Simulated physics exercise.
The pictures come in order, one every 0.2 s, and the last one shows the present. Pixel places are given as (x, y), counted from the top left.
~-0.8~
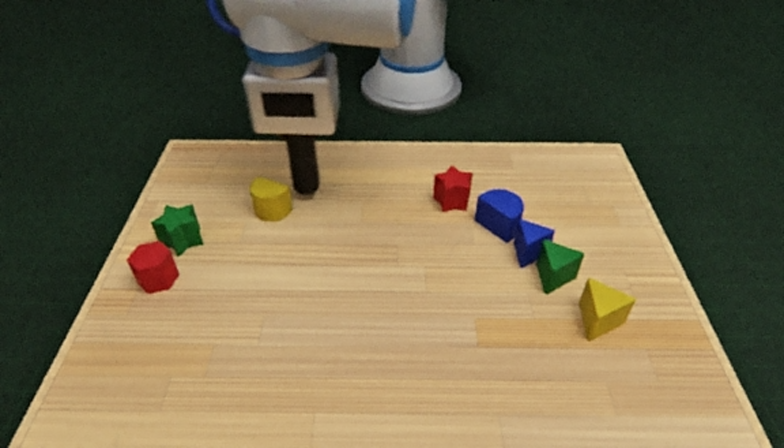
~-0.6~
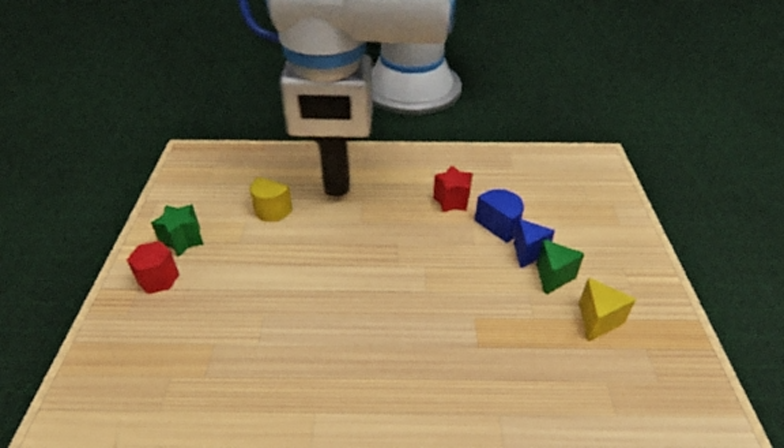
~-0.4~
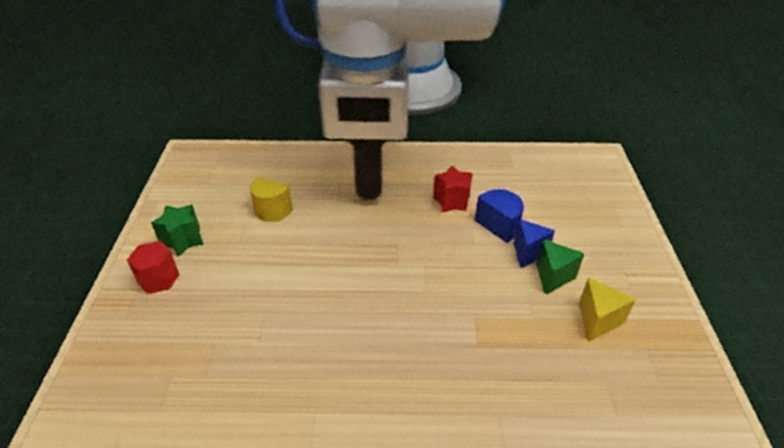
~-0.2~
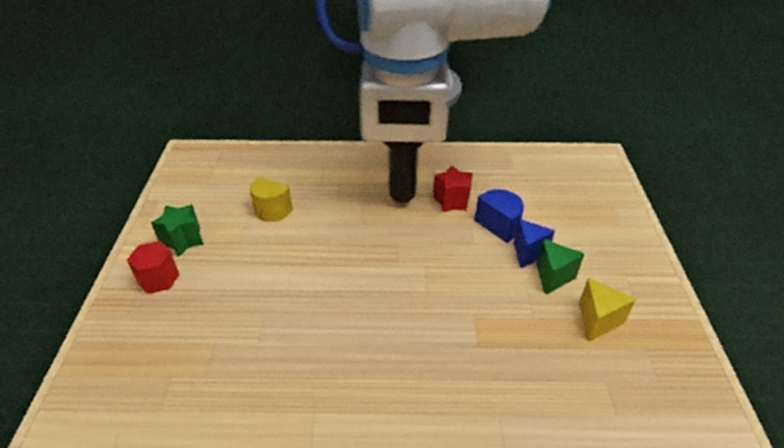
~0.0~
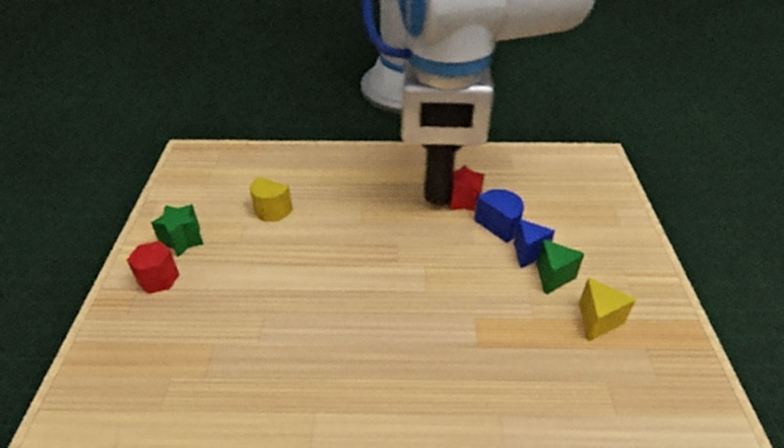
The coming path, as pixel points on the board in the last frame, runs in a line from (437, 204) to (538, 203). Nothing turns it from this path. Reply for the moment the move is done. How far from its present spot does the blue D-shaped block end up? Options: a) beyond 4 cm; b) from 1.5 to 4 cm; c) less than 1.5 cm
I'll go with c - less than 1.5 cm.
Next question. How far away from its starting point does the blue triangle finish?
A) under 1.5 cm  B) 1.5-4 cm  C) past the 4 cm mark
My pick is A.
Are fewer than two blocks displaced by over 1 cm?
Yes, that is what happens.
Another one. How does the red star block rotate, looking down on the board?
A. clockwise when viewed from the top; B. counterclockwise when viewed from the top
Option B.
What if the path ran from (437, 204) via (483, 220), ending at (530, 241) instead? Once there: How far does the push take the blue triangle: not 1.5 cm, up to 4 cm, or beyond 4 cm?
That block covers between 1.5 and 4 cm.
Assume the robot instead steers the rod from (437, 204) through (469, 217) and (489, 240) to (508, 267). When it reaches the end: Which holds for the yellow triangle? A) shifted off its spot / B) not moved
That would be B.
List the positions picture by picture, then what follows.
In the first picture, rod's lower end at (307, 187); red star block at (455, 177); blue D-shaped block at (504, 201); blue triangle at (534, 230).
In the second picture, rod at (337, 189); blocks still.
In the third picture, rod at (369, 191); blocks still.
In the fourth picture, rod at (402, 194); blocks still.
In the fifth picture, rod at (437, 197); red star block at (465, 176); blue D-shaped block at (504, 201); blue triangle at (534, 230).
On the path given first. One third of the way, rod at (473, 196); red star block at (500, 174).
Two thirds of the way, rod at (508, 196); red star block at (532, 171), turned 20° anticlockwise.
At the end, rod at (540, 195); red star block at (554, 165), turned 45° anticlockwise; blue D-shaped block still; blue triangle still.
